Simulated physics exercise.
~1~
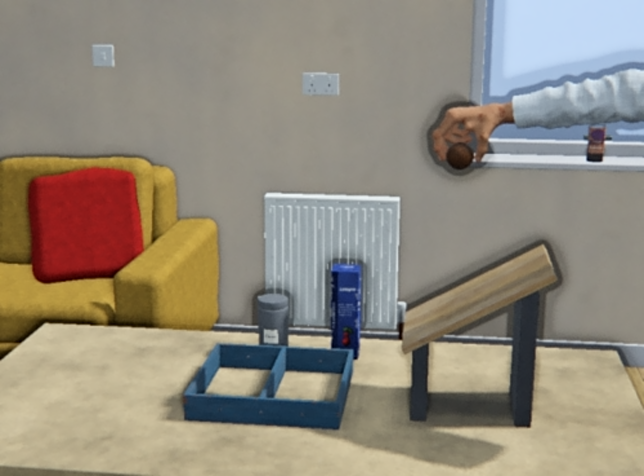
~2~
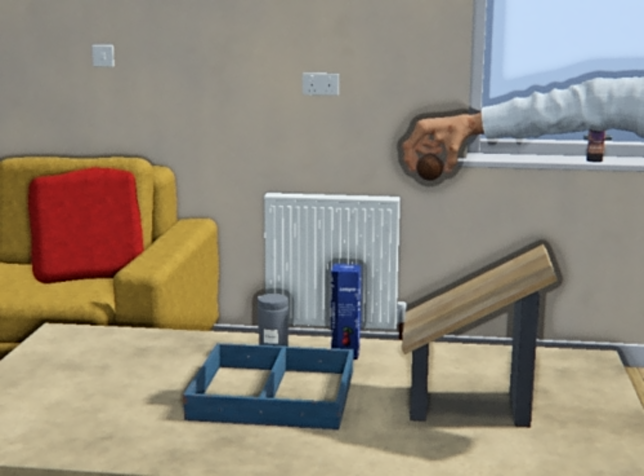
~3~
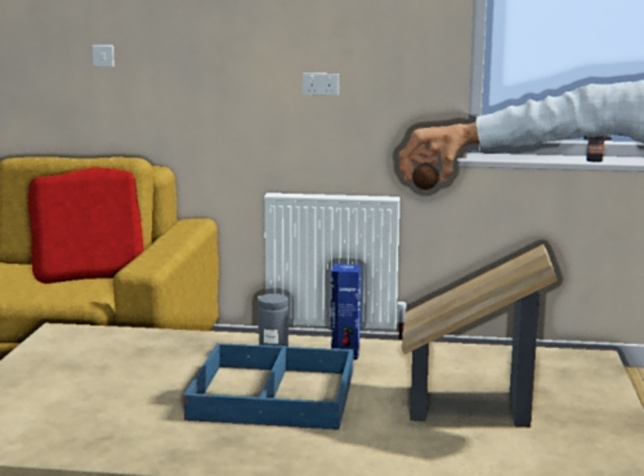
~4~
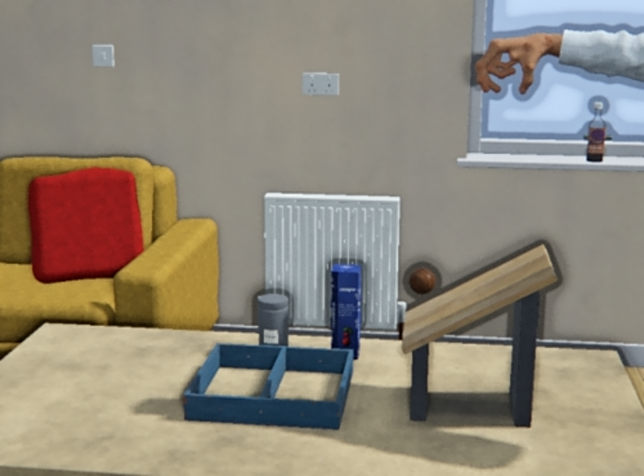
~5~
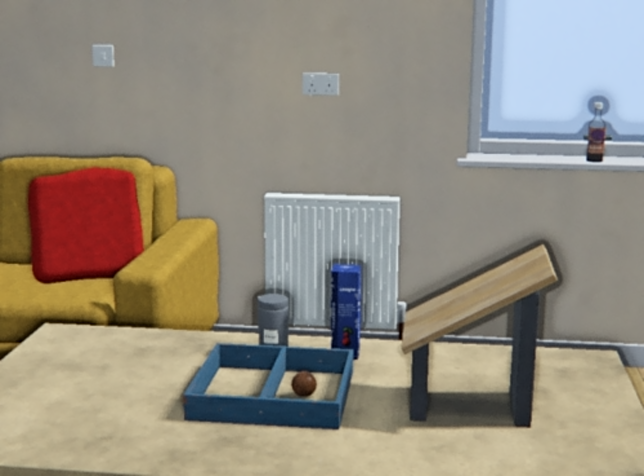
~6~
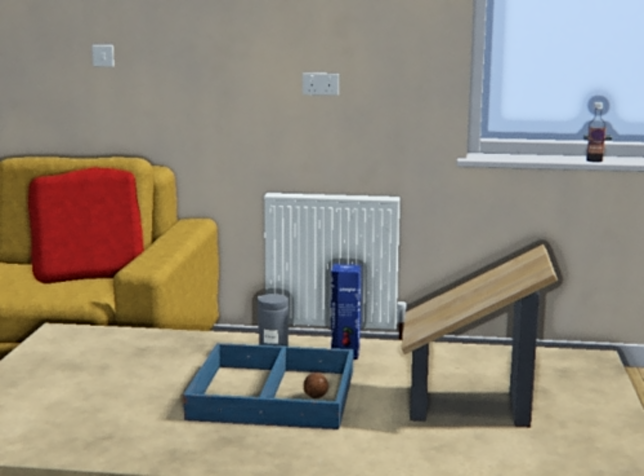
To begin with, a hand holds a small brown onion in the air above a fixed wooden ramp, with an open blue two-bay tray to the left on the table and a grey jar and a blue carton standing behind it. The hand shifts left and then dips slightly, bringing the onion over the lower part of the slope. It lets go and draws back up to the right as the onion drops toward the board. The onion then appears down and to the left, inside the tray's nearer bay beside the ramp. It moves slightly right and ends in that bay, while the jar and carton stay put.
